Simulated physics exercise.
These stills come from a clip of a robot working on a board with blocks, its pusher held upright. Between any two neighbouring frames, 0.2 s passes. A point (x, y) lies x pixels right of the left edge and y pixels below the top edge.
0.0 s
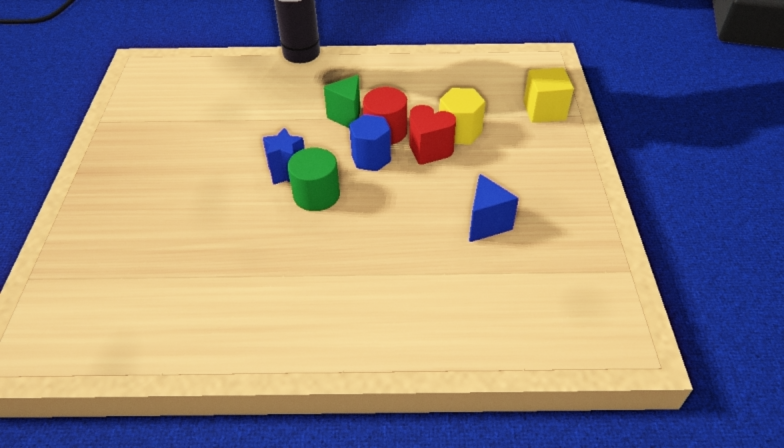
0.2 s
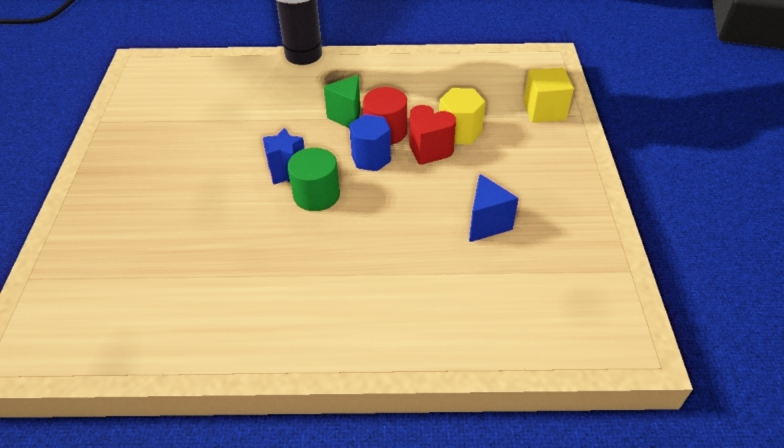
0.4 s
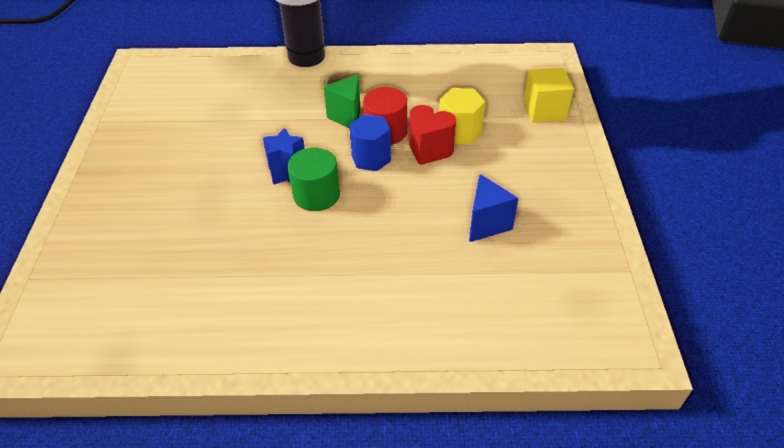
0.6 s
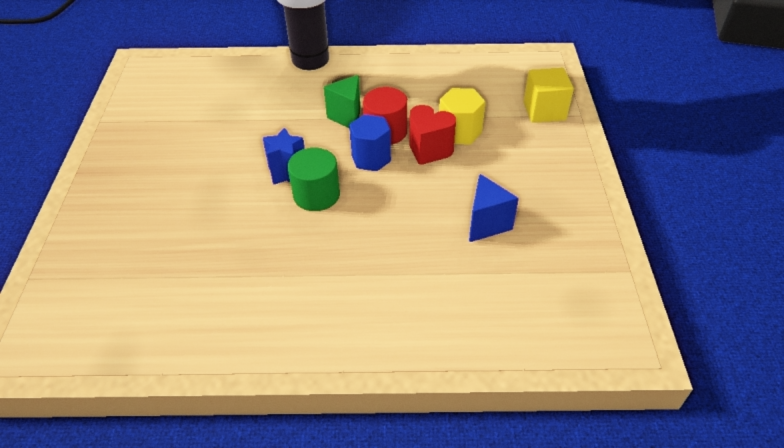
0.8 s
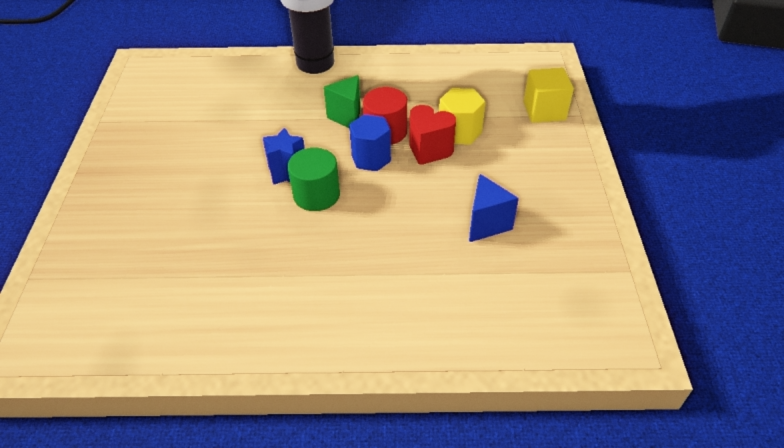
In this clip, colored blocks sit on a wooden board over a blue surface while a dark cylindrical pusher near the top edge shifts slightly right and toward the viewer; the blocks stay still throughout.
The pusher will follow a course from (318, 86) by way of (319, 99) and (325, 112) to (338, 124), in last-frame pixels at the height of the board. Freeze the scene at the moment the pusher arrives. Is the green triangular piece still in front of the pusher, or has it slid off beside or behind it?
Ahead of the pusher.
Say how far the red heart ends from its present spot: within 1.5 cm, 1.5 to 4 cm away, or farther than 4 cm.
Up to 1.5 cm.
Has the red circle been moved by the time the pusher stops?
Yes - that is the case.
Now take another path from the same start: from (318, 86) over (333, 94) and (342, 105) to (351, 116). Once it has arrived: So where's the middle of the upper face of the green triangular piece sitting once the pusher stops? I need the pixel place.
It is going to be at (355, 104).
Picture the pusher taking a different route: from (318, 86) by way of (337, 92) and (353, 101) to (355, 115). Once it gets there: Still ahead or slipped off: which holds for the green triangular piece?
In front, still.
The first path, step by step. Halfway along, pusher at (318, 84); nothing pushed yet.
At the end, pusher at (336, 101); green triangular piece at (362, 104); blue hexagon at (371, 129), turned 10° clockwise; red circle at (397, 104); red heart at (437, 118), turned 15° clockwise.
